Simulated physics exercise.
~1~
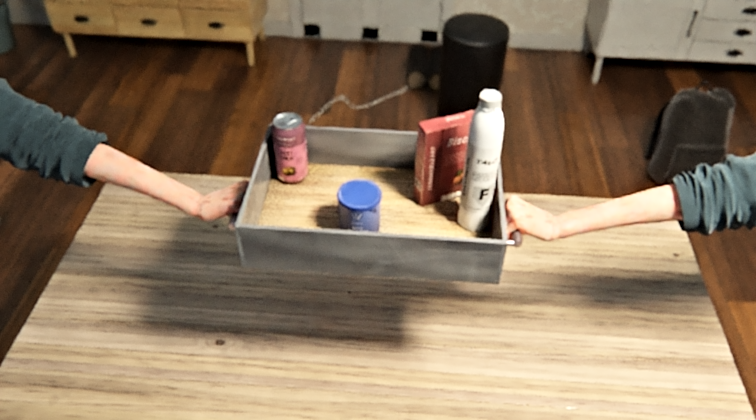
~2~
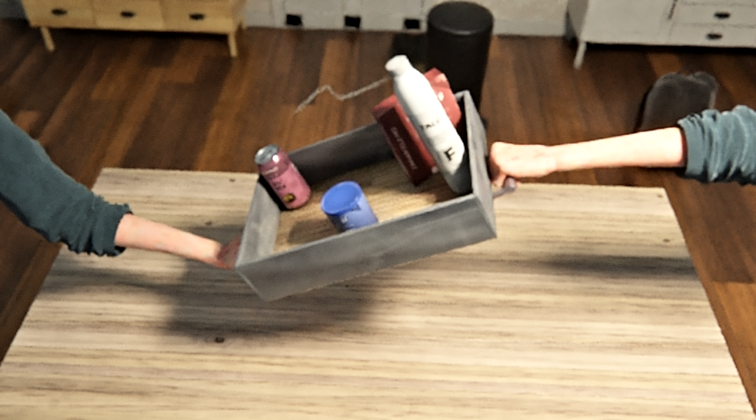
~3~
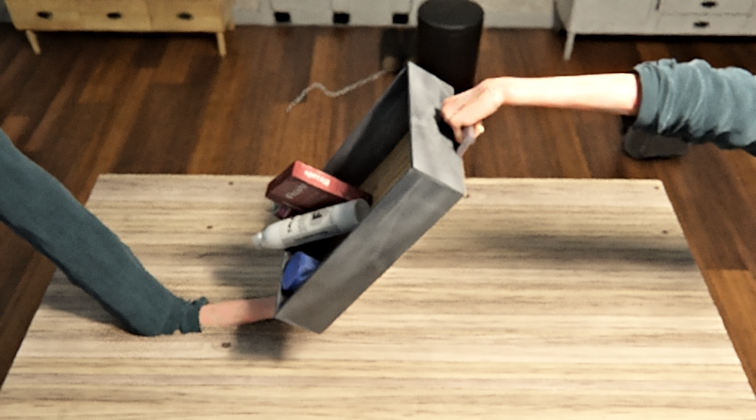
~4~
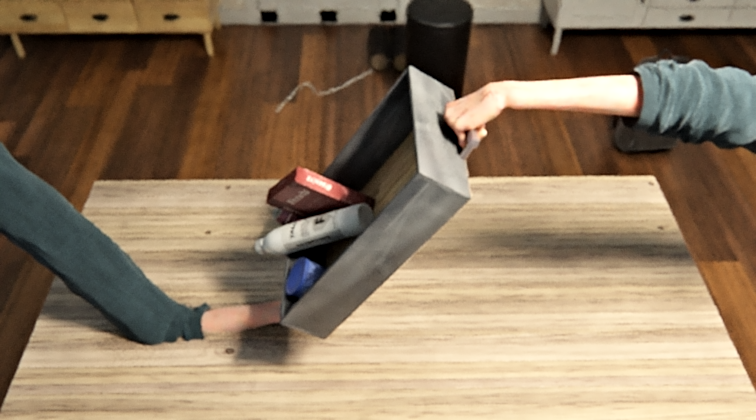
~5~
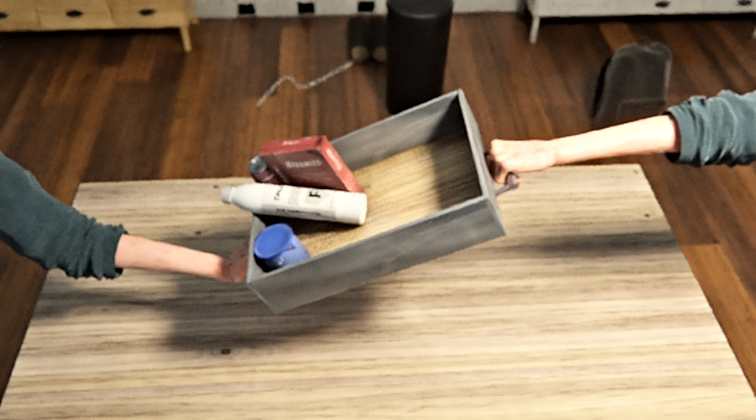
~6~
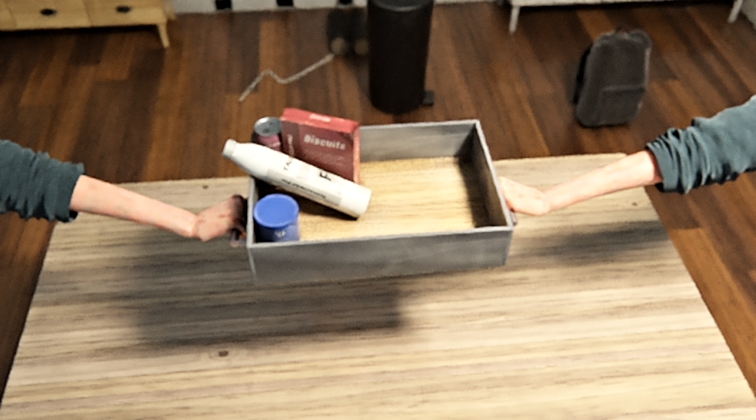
Two hands tip a crate steeply left, then level it, leaving the white bottle toppled inside.
